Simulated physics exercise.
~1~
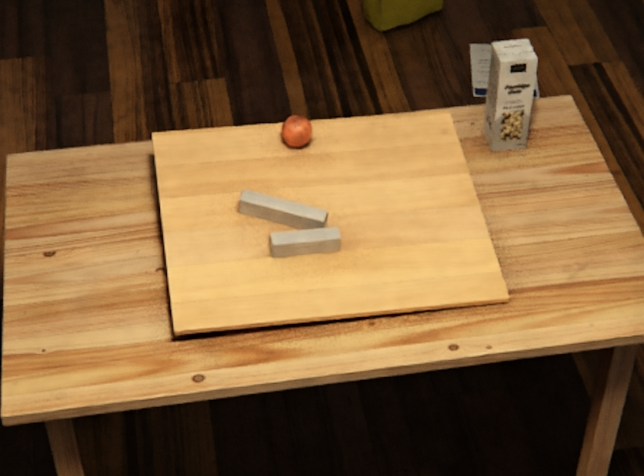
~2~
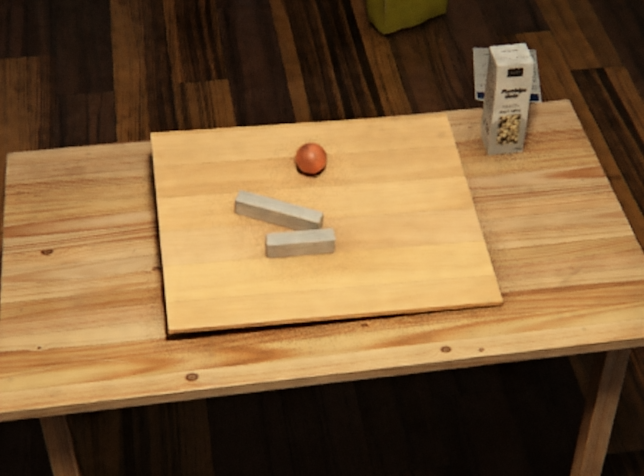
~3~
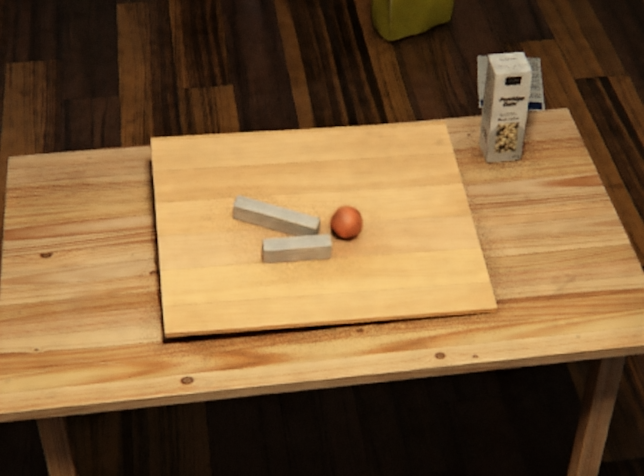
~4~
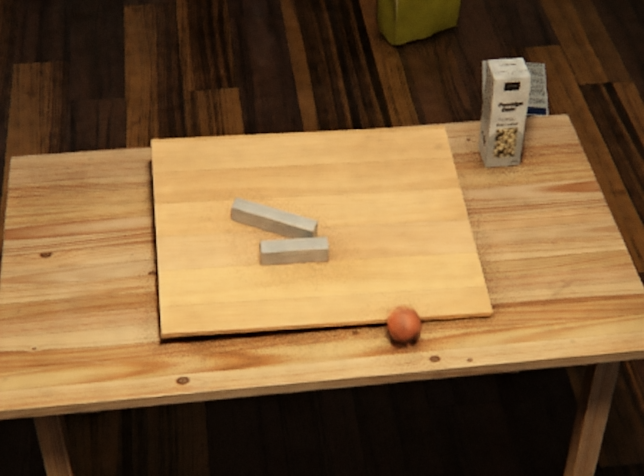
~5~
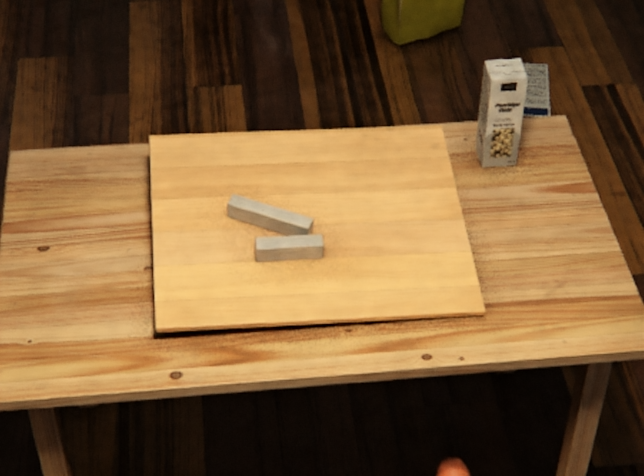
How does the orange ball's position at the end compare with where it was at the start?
At the start the orange ball is near the far edge of the board, beyond the grey blocks. At the end it is off the board and the table, below the table's near edge and further to the right.
To begin with, a small orange ball is near the far edge of a pale wooden board on a table, with two grey blocks on the board and a white carton standing at the back right. The ball rolls towards the viewer, drifting to the right. It passes close by the right-hand ends of the blocks and carries on down the board. It then reaches the board's near edge, still heading right. Finally it drops off the near side of the table and is last seen below it, while the blocks and carton stay put.
